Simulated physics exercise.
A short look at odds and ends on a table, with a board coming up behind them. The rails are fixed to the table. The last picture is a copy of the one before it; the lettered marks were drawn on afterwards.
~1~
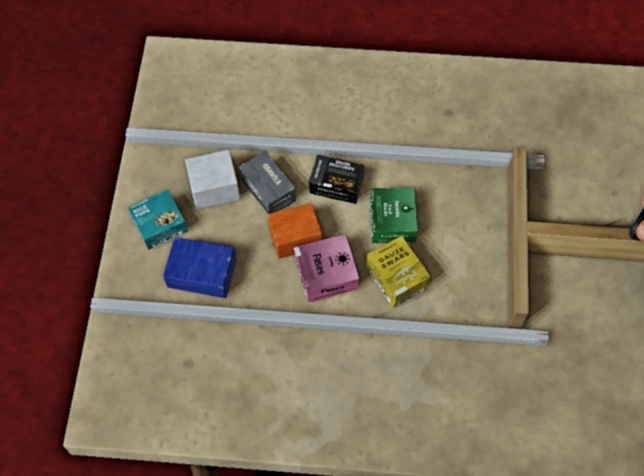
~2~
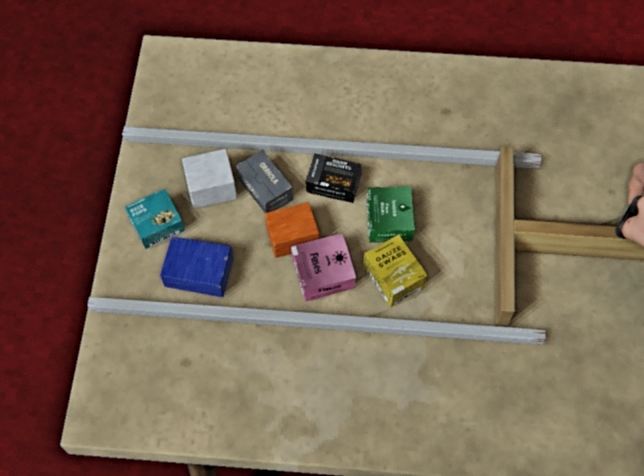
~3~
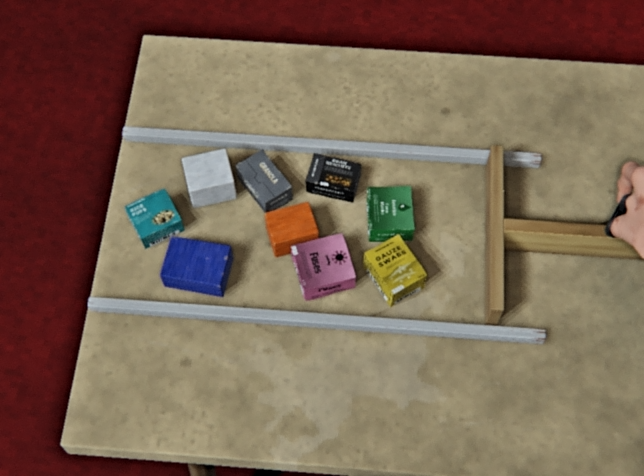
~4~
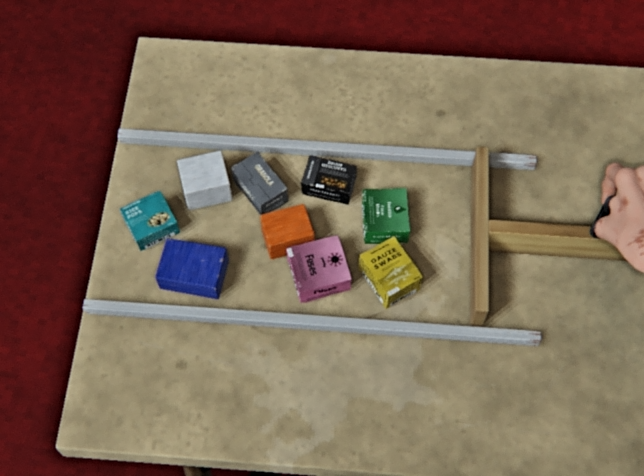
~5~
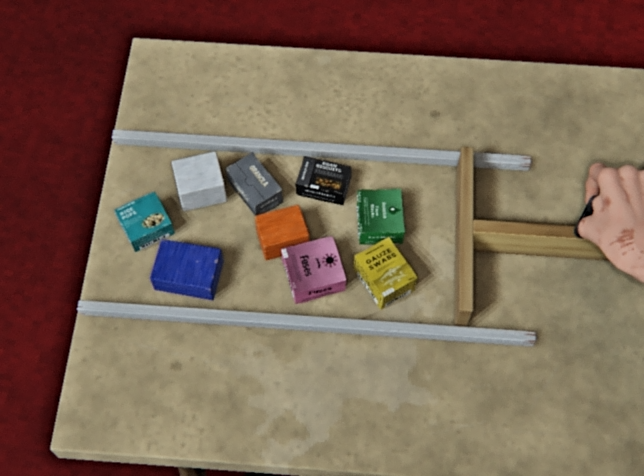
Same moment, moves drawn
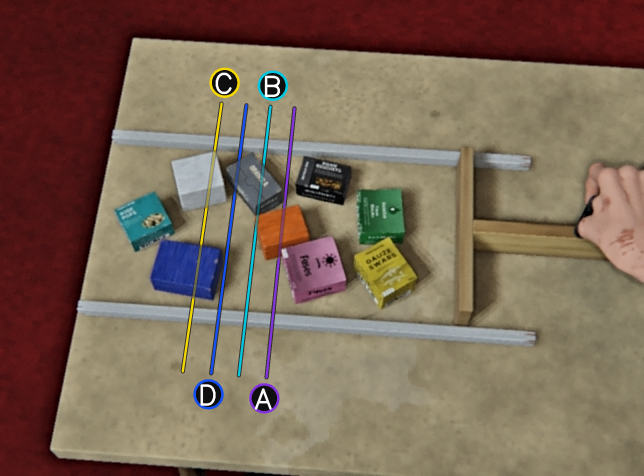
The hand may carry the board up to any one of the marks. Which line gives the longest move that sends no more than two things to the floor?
At C, and not beyond.
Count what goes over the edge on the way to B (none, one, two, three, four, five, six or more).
The count is none.
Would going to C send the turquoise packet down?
By then, yes.
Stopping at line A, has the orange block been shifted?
Yes.
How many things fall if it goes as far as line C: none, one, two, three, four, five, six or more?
By then, two.
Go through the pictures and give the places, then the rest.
In the first frame, board (521, 227); orange block (295, 231); turquoise packet (158, 220).
In the second frame, board (508, 225); white block (210, 179).
In the third frame, board (498, 224); green box (390, 214).
In the fourth frame, board (483, 225); grey box (260, 184).
In the fifth frame, board (467, 225); black packet (324, 181); orange block (282, 233); turquoise packet (145, 222).
On the marked copy, A at (282, 233); B at (256, 232); C at (204, 228); D at (230, 230).
With C. Early on, board (372, 219); black packet (305, 174); orange block (280, 228).
Further on, board (276, 212); blue block (139, 268); white block (176, 177).
At the end, board (205, 208); blue block over the edge; turquoise packet over the edge; two fallen.
As for the rest, A is within the limit but short; B is within the limit but short; D is within the limit but short.
